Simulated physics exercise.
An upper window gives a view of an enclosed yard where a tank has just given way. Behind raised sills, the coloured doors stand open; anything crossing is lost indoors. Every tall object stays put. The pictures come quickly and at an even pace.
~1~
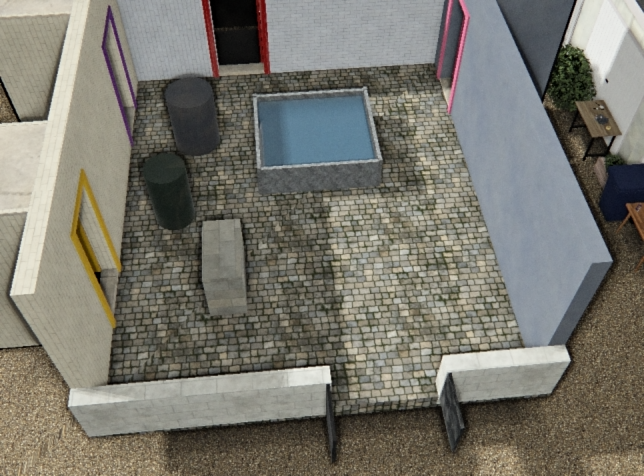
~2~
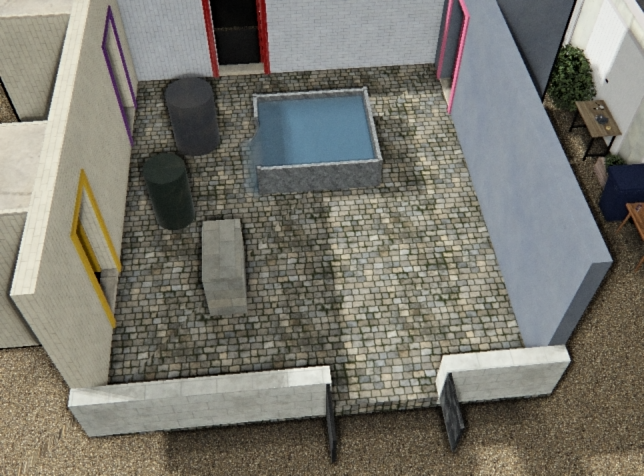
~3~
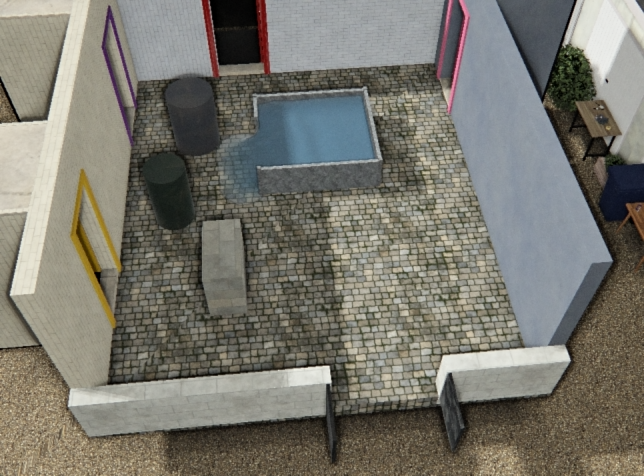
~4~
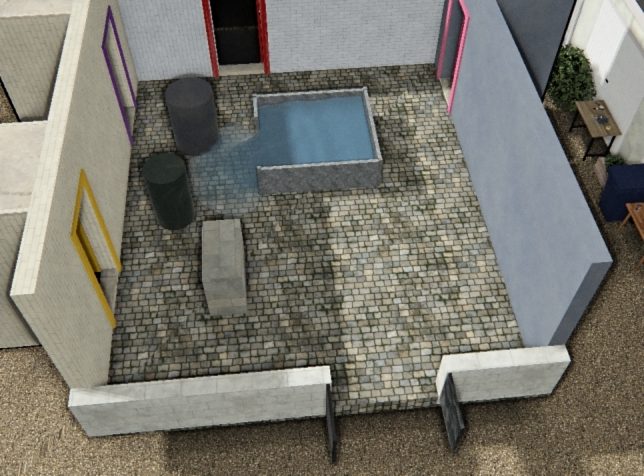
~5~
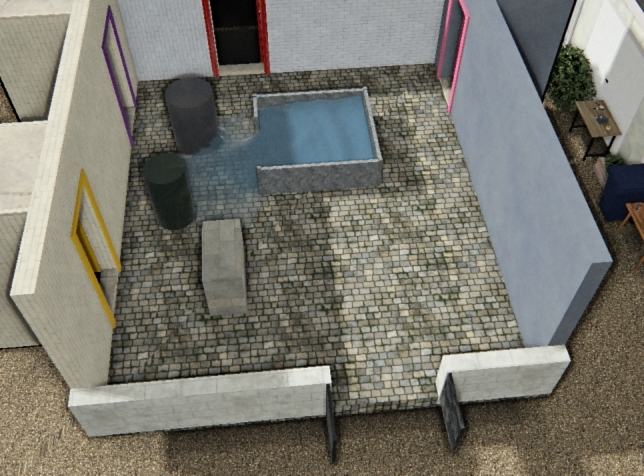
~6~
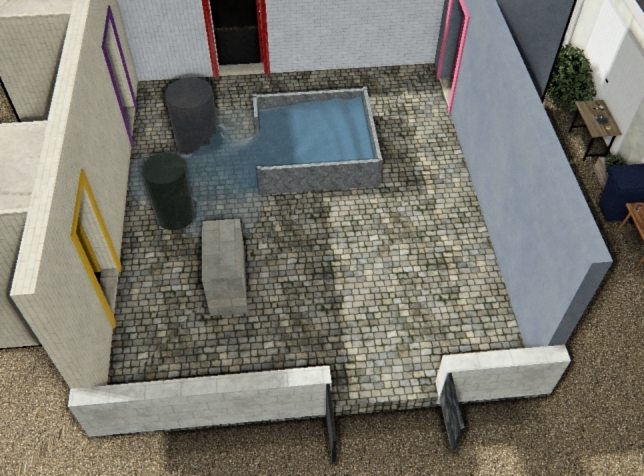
Water pouring from the left side of a raised stone tank, spreading leftward across cobbles and around two dark cylinders.
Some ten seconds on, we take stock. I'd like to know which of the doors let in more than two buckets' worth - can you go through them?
Sure: The red door does not; the pink door lets in more; the yellow door does not; the purple door does not.
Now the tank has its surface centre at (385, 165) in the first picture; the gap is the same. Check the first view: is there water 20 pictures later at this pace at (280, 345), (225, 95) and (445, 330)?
Points in turn: Inundated; inundated; not reached.
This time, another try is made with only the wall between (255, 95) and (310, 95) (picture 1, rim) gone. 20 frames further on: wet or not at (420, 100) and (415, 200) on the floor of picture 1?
Soaked and Still dry.
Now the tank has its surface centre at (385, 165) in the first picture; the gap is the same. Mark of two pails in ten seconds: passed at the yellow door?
Result for the yellow door: It tops the limit.
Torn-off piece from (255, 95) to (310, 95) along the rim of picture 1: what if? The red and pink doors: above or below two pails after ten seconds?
The red door ends up above and the pink door ends up above.
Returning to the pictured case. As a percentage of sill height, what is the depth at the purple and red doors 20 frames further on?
Roughly 100 per cent, then 140 per cent.
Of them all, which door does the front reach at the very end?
Last comes the pink-painted one.
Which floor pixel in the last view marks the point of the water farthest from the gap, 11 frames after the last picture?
The farthest point of the front sits at (112, 351).
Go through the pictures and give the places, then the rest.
In the first picture, still water in the tank at (315, 130).
In the second picture, the front is at (252, 140), out from the gap at (261, 160).
In the third picture, the front is at (232, 139), out from the gap at (261, 161).
In the fourth picture, water pours out at (261, 161) and has run to a hidden place.
In the fifth picture, the front is at a hidden place, out from the gap at (261, 161).
In the sixth picture, the front is at (132, 182), out from the gap at (261, 161).
A moment on, water covers 15 % of the floor; the red door not reached, the pink door not reached, the yellow door not reached, the purple door wet at the sill, nothing in.
Next, water covers 30 % of the floor; the red door wet at the sill, nothing in, the pink door not reached, the yellow door wet at the sill, nothing in, the purple door wet at the sill, nothing in.
Then, water covers 40 % of the floor; the red door wet at the sill, nothing in, the pink door not reached, the yellow door wet at the sill, nothing in, the purple door under two buckets in.
Later, water covers 75 % of the floor; the red door under two buckets in, the pink door wet at the sill, nothing in, the yellow door wet at the sill, nothing in, the purple door under two buckets in.
In the end, water covers 95 % of the floor; the red door under two buckets in, the pink door over two buckets in, the yellow door wet at the sill, nothing in, the purple door under two buckets in.
